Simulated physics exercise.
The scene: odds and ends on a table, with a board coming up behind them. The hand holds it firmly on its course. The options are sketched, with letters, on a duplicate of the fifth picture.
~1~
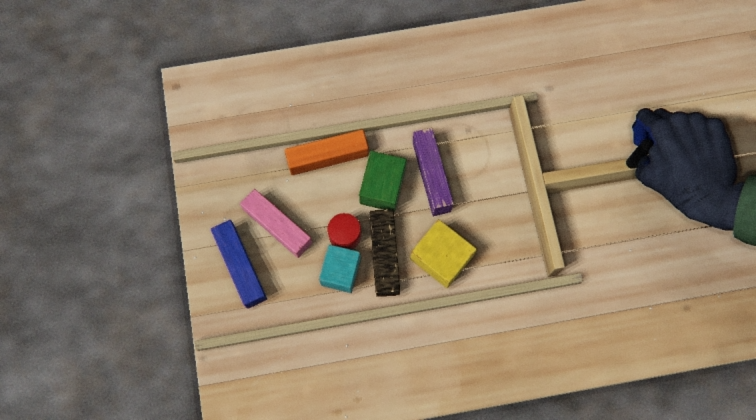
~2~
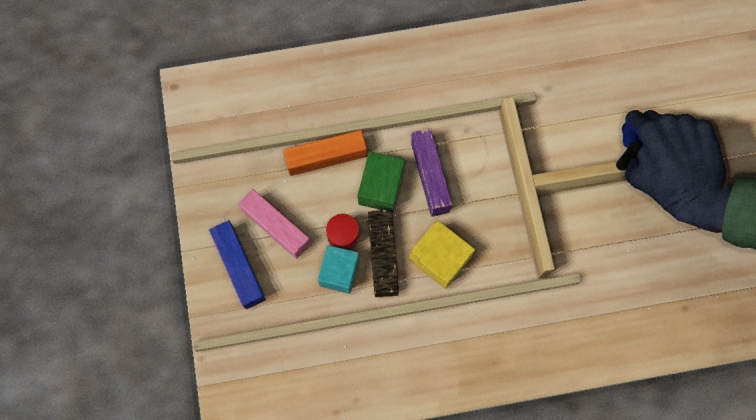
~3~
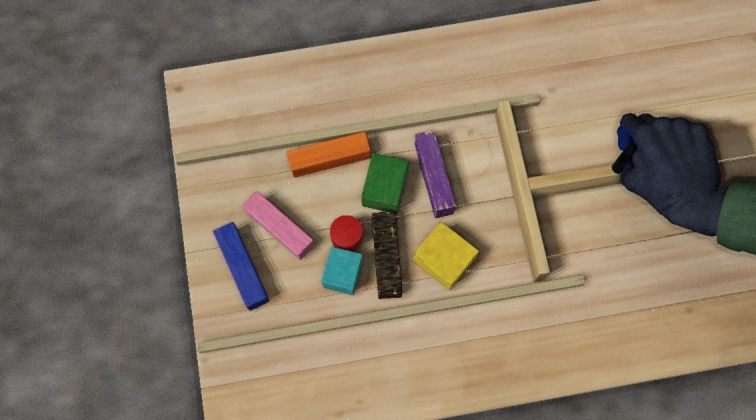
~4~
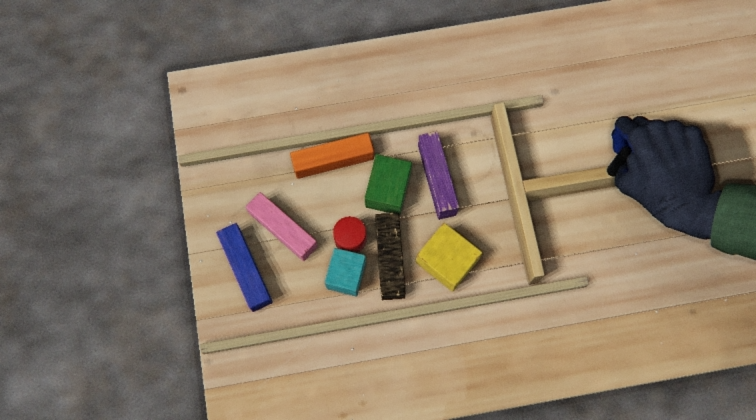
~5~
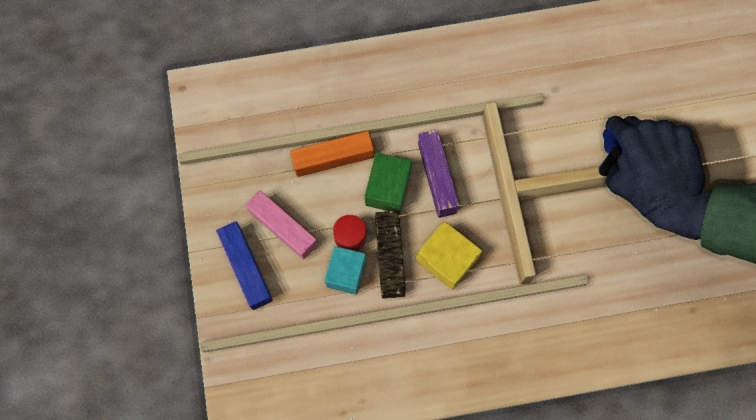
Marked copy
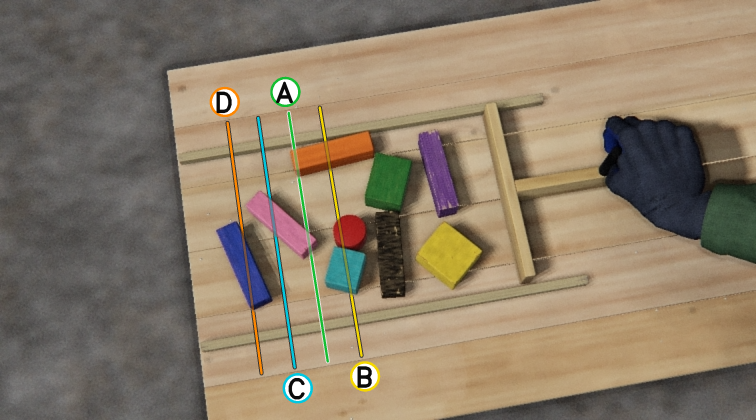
On a pale wooden tabletop above a mottled grey floor, seen from overhead at a slight tilt, two thin strips flank a loose group of coloured pieces. Blue and pink bars lie left, orange above, a red tin over a turquoise block near the centre, with green, black, purple and yellow pieces rightward. A dark-gloved hand slides a T-shaped board slightly left while the pieces stay put and the view shifts faintly.
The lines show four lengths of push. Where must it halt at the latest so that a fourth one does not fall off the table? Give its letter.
Up to line C.
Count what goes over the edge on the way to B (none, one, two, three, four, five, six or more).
The count is none.
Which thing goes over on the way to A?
It is the blue bar.
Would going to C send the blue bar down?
Yes.
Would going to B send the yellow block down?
No.
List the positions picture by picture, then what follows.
The first frame shows pink bar (277, 224); red tin (345, 232); turquoise block (340, 269).
The second frame shows board (529, 181); green block (382, 182).
The third frame shows board (524, 184); yellow block (445, 256).
The fourth frame shows board (519, 187); black bar (390, 256).
The fifth frame shows board (510, 187); pink bar (282, 225); red tin (350, 233); turquoise block (346, 271).
On the copy, A at (307, 232); B at (340, 226); C at (276, 237); D at (244, 243).
On C. First, board (426, 201); turquoise block (321, 266); red tin (331, 232).
Then, board (342, 215); blue bar (221, 271); pink bar (230, 211).
Finally, board (276, 227); blue bar over the edge; pink bar over the edge; two fallen.
By contrast, A is within the limit but short; B is within the limit but short; D drops five.
